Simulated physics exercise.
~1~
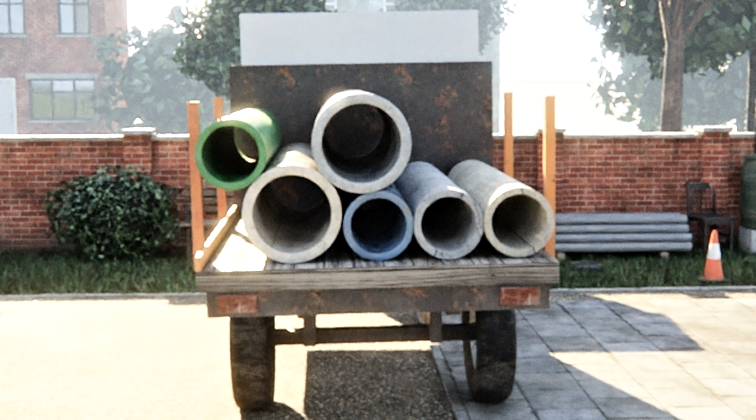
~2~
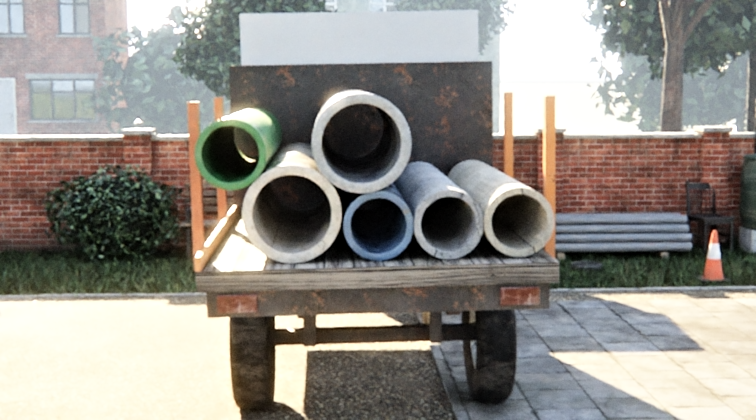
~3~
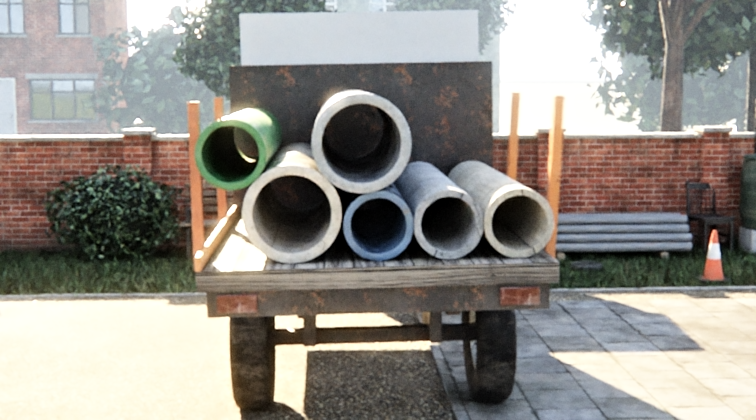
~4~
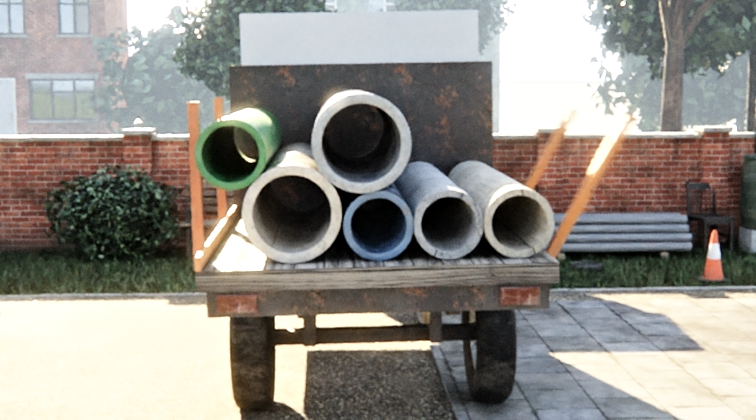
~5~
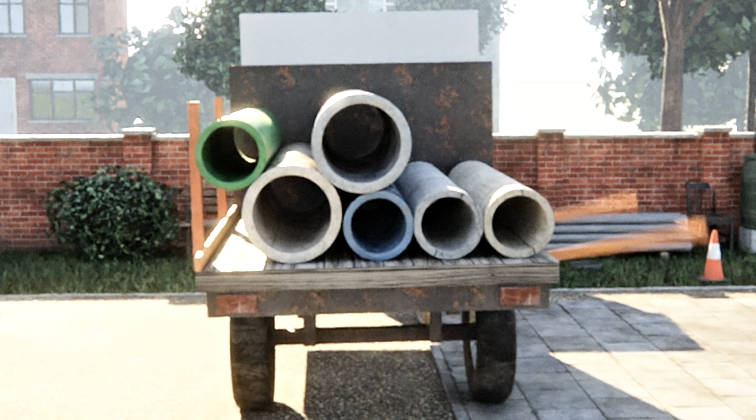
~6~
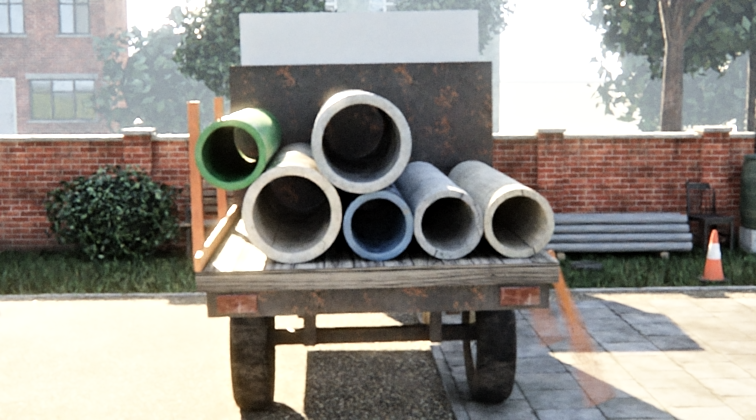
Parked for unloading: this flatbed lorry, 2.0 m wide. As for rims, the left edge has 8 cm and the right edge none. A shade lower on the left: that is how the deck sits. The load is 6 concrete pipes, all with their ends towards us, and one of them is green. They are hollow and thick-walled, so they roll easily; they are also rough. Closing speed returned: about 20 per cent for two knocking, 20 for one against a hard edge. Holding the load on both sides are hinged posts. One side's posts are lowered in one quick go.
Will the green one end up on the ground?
Oh, that one is safe.
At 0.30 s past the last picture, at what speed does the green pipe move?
It's going at around 0.0 m/s.
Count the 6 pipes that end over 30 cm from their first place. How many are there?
Counted: 0.
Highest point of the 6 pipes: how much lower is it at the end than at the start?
About 0 cm lower.
Then, 0.3 s past the sixth picture, green is up on others, 20 cm from the left edge; 0 gone from the deck.
Finally (0.7 s after the last picture), green is up on others, 20 cm from the left edge; 0 gone from the deck.
